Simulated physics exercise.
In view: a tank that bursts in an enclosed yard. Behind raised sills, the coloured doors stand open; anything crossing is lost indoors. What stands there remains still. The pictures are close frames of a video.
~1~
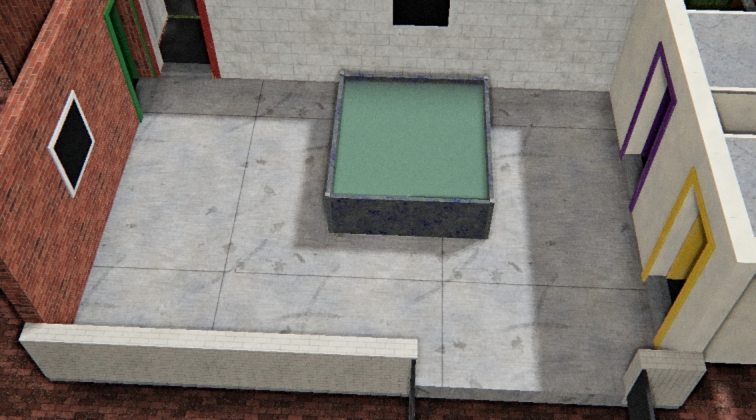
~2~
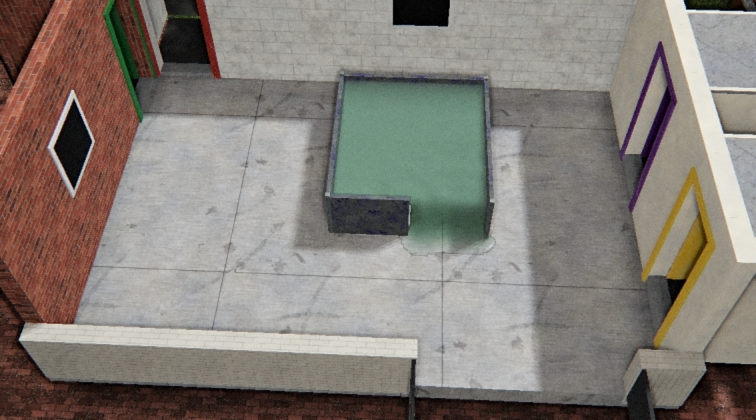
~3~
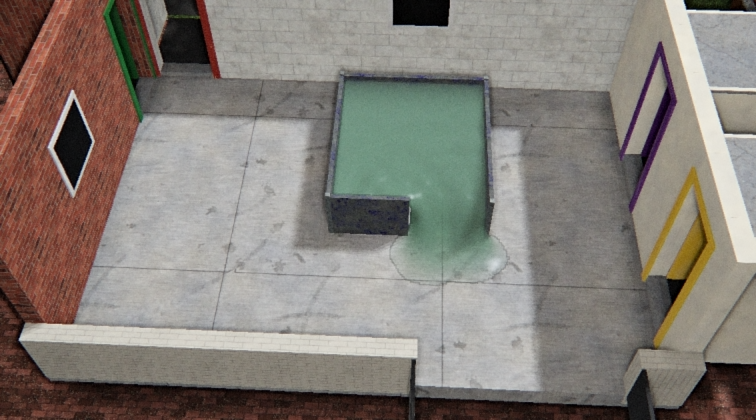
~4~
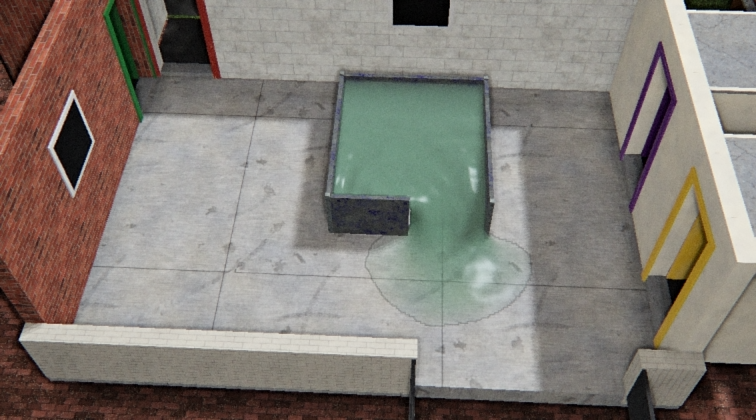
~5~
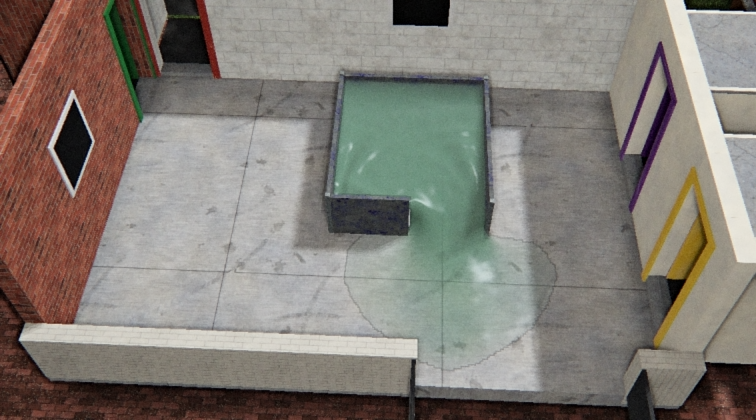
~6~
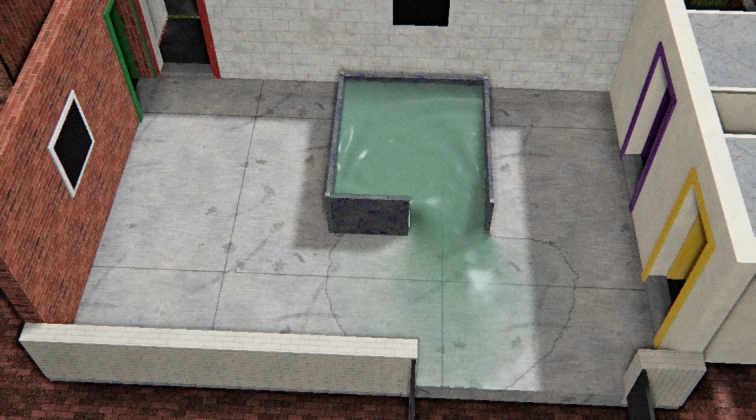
The clip opens on a still, square tank of green water in a walled yard with open coloured doorways. The right part of its near wall opens, and water pours through the gap, spreading across the paving in a widening, thinning pool that reaches the opening in the low front wall.
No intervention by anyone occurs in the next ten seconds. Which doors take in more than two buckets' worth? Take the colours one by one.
The purple door does not; the green door does not; the red door does not; the yellow door does not.
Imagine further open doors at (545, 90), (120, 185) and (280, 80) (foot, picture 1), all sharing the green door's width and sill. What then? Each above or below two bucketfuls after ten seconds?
In order: Falls short, falls short, falls short.
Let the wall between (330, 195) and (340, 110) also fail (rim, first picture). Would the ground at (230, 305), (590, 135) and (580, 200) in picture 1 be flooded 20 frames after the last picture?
Submerged, unwetted, unwetted.
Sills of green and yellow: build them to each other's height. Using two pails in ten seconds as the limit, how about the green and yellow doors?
The green door falls short, the yellow door exceeds it.
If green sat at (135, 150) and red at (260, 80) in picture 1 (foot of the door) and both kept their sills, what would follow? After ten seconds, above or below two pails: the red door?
Note - red door ends up lower.
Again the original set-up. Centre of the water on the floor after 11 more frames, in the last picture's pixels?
My pick is pixel (423, 209).
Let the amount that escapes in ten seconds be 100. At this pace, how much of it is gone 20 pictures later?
My figure: 55 percent.
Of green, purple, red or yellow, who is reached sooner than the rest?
That's the one in yellow.
A moment on, water covers 20 % of the floor; the purple door not reached, the green door not reached, the red door not reached, the yellow door not reached.
Next, water covers 30 % of the floor; the purple door not reached, the green door not reached, the red door not reached, the yellow door wet at the sill, nothing in.
Then, water covers 45 % of the floor; the purple door not reached, the green door not reached, the red door not reached, the yellow door wet at the sill, nothing in.
Later, water covers 70 % of the floor; the purple door wet at the sill, nothing in, the green door wet at the sill, nothing in, the red door wet at the sill, nothing in, the yellow door wet at the sill, nothing in.
In the end, water covers 85 % of the floor; the purple door wet at the sill, nothing in, the green door under two buckets in, the red door wet at the sill, nothing in, the yellow door wet at the sill, nothing in.
